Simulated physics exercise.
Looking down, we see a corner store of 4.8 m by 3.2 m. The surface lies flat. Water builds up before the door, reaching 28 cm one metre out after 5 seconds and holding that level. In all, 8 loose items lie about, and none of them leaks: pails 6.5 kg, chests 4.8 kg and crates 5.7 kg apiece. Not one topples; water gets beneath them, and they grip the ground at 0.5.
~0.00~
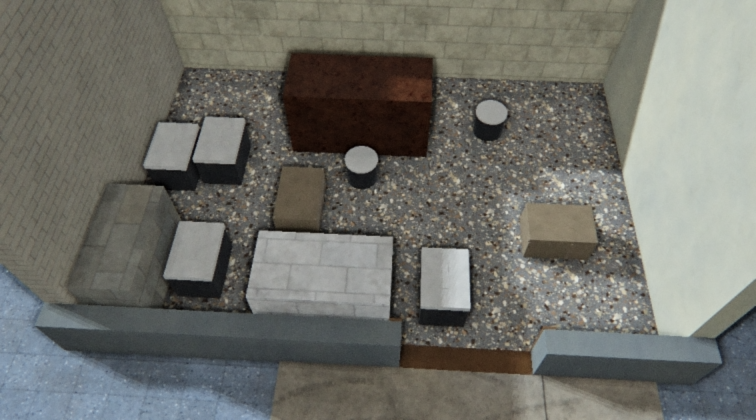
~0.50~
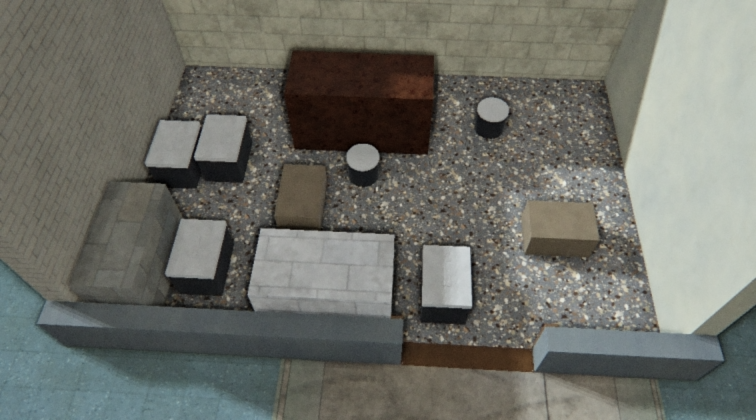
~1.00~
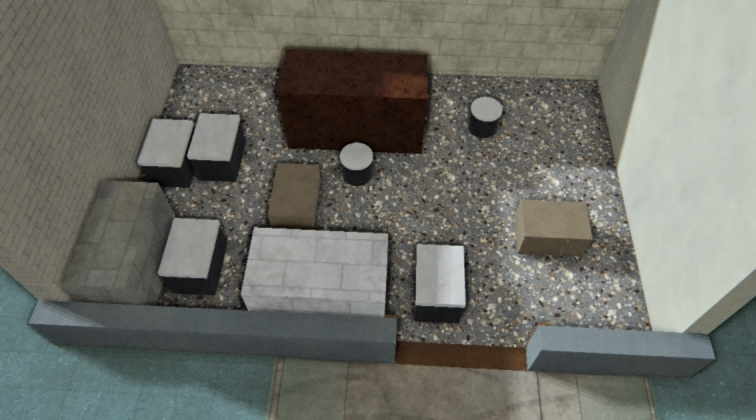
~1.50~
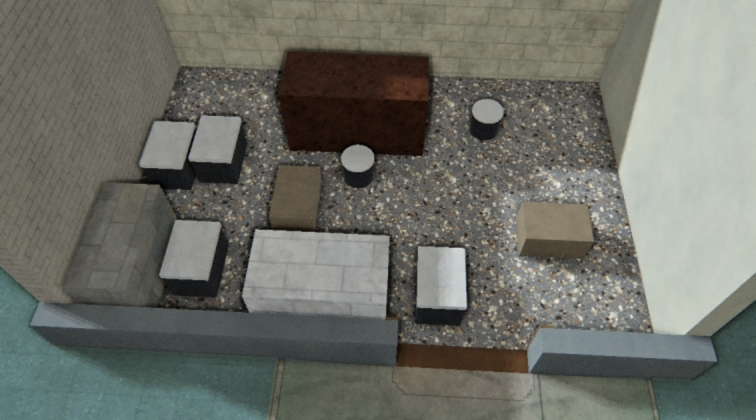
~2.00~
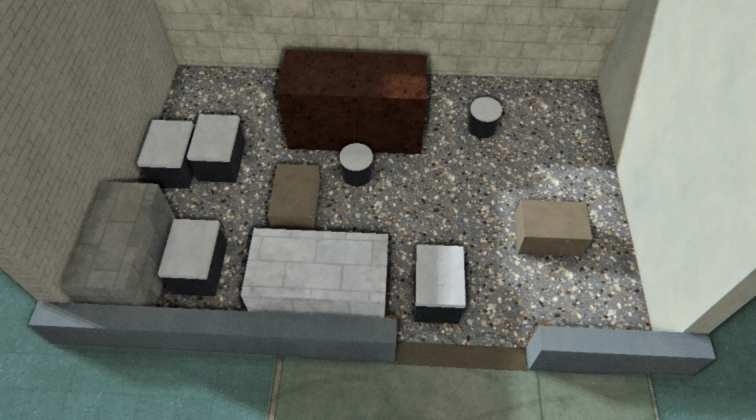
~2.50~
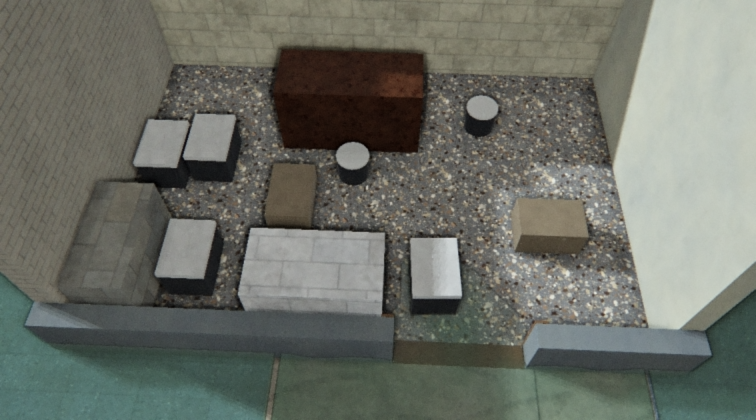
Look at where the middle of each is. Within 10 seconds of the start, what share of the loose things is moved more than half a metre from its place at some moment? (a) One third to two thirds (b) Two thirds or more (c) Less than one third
a, one third to two thirds.
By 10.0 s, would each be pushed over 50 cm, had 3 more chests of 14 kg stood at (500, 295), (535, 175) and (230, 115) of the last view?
Beyond the limit; beyond the limit; within the limit.
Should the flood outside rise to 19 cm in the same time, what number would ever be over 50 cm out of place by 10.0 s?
Under that setup the answer is 5.
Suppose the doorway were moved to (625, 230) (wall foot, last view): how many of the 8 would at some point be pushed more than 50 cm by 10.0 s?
So the tally would be 7.
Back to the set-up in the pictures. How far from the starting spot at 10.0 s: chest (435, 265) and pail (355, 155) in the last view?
The first is 120 cm from its start, the second 140 cm.
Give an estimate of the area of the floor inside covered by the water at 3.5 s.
About 2.5 m2.
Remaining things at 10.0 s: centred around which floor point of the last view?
(290, 193).
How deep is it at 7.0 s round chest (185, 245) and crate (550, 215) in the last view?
I'd estimate 2 cm for the first and 20 cm for the second.
After 3.5 s 1 of 8 are over 50 cm from their spots; 0 afloat.
After 4.5 s 2 of 8 are over 50 cm from their spots; 1 afloat.
After 7.0 s 5 of 8 are over 50 cm from their spots; 5 afloat.
After 10.0 s 5 of 8 are over 50 cm from their spots, and 5 have been at some point; 8 afloat.
